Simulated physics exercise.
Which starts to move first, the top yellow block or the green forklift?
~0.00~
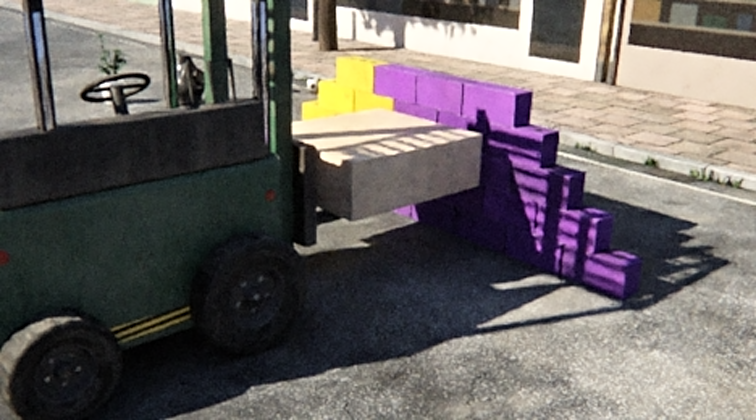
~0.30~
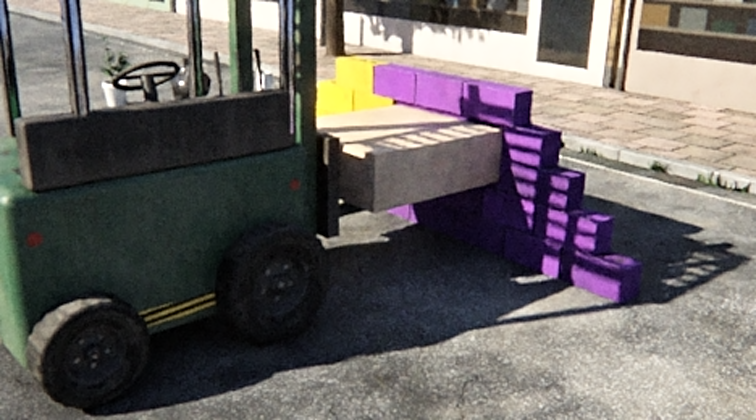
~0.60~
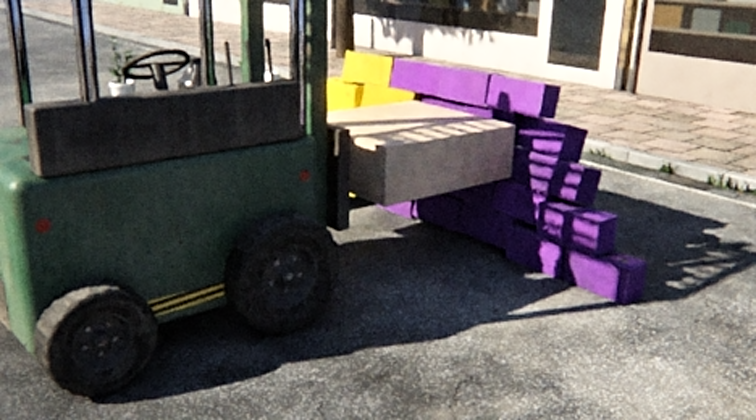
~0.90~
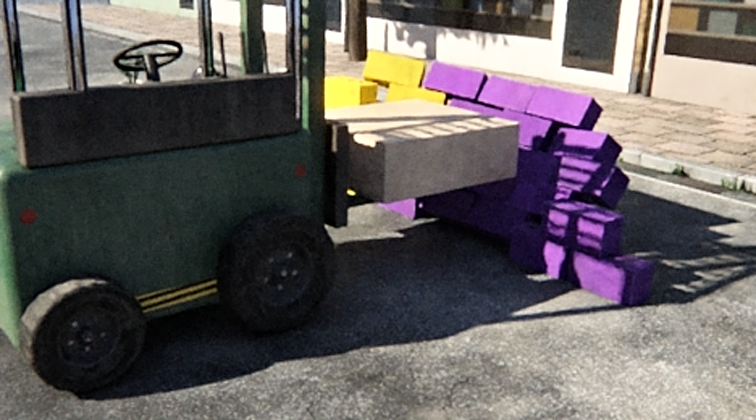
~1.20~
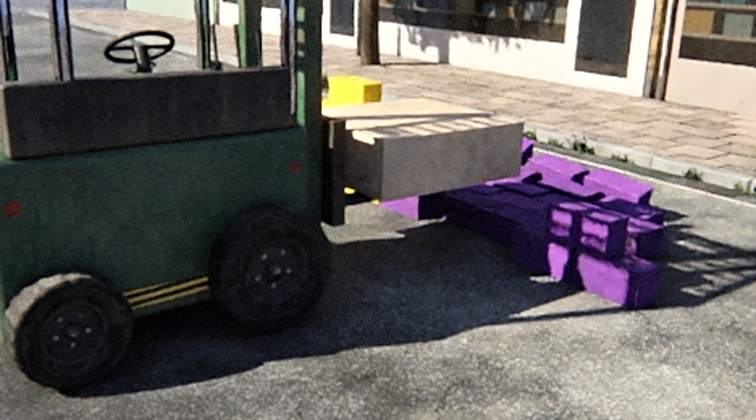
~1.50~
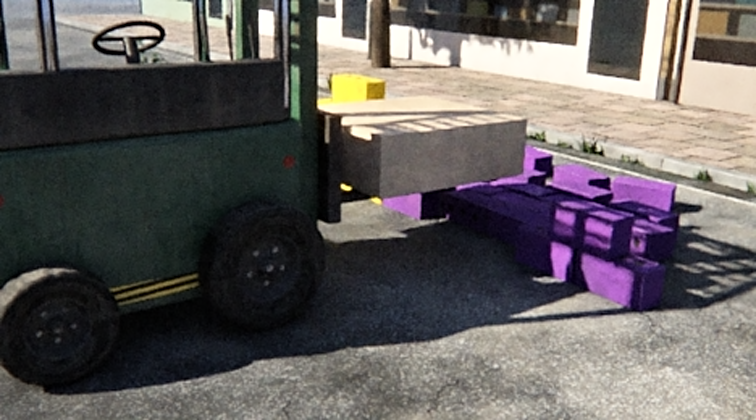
The green forklift starts to move first. The top yellow block is still in place then and only begins to lean afterwards.
